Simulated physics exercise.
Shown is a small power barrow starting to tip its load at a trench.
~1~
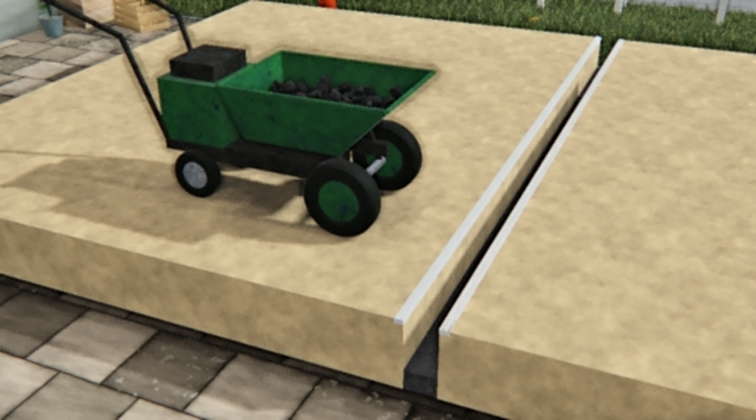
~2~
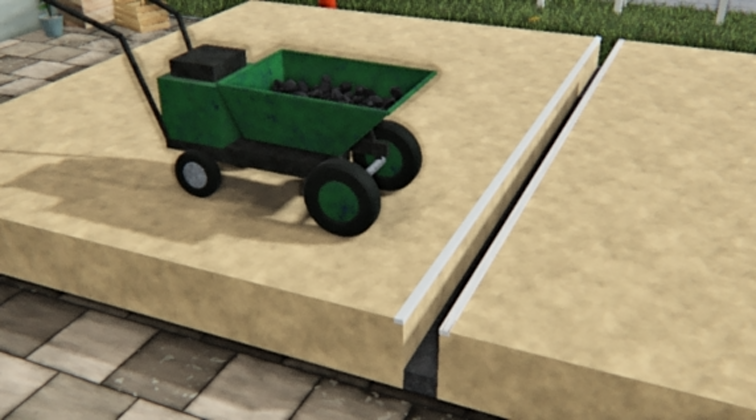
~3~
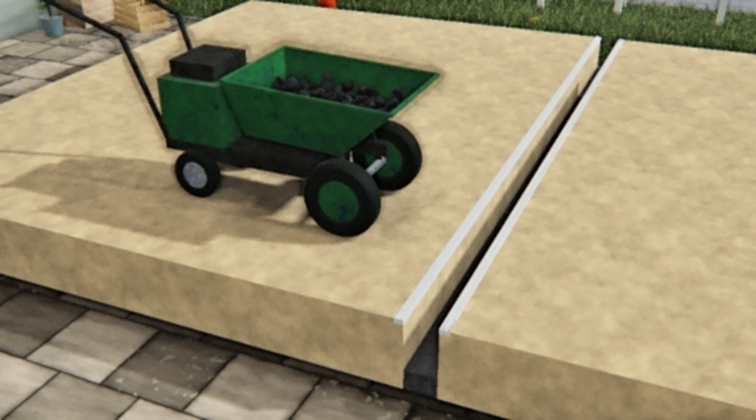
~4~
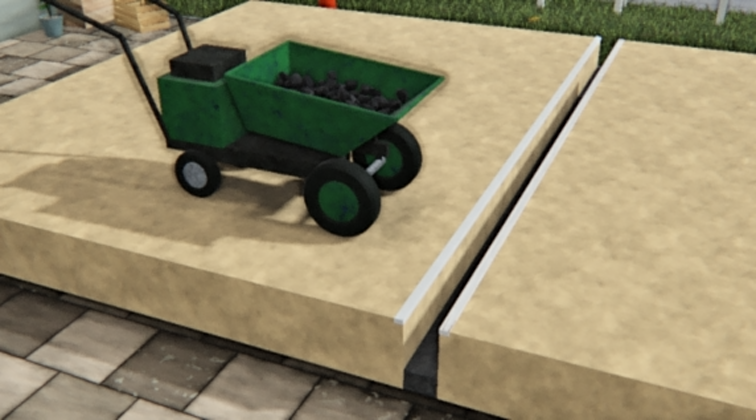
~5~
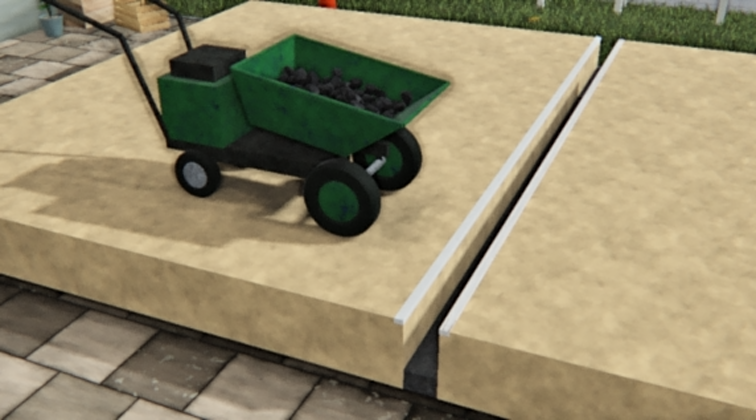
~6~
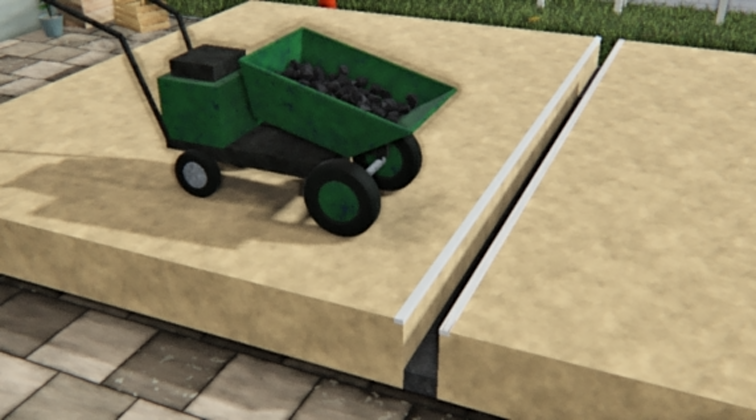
At the start, a small green power barrow loaded with black lumps of coal stands on a sandy slab, its skip level, left of a narrow trench. The skip then slowly tilts, its back rising and its front lip dipping slightly to the right, while the wheels and coal stay in place.
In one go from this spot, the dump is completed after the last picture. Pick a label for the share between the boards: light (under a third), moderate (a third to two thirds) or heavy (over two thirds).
Heavy - over two thirds.
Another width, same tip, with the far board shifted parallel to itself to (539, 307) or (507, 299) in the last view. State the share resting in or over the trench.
100 %, then 100 %.
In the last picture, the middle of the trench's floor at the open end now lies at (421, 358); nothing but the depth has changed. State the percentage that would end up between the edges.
About 60 %.
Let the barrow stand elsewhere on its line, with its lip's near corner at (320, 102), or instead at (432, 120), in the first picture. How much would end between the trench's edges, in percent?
First spot: About 30 percent; second spot: About 0 percent.
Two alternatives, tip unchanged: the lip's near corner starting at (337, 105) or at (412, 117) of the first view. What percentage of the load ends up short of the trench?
30 % and 0 %, in that order.
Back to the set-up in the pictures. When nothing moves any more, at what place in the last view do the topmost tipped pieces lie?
Roughly (520, 236).
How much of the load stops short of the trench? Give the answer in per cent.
Near 0 in every hundred.
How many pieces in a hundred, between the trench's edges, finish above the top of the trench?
Estimate: Near 5 per cent.
Soon after the last picture, skip tipped steeply; all in the skip.
A little later, skip tipped right over; most in the skip; about a quarter in or heaped over the trench; a stray few beyond it.
Later still, skip tipped right over; a stray few in the skip; a stray few short of the trench; most in or heaped over the trench; about a quarter beyond it.
At rest, skip tipped right over; a stray few in the skip; a stray few short of the trench; most in or heaped over the trench; about a quarter beyond it.
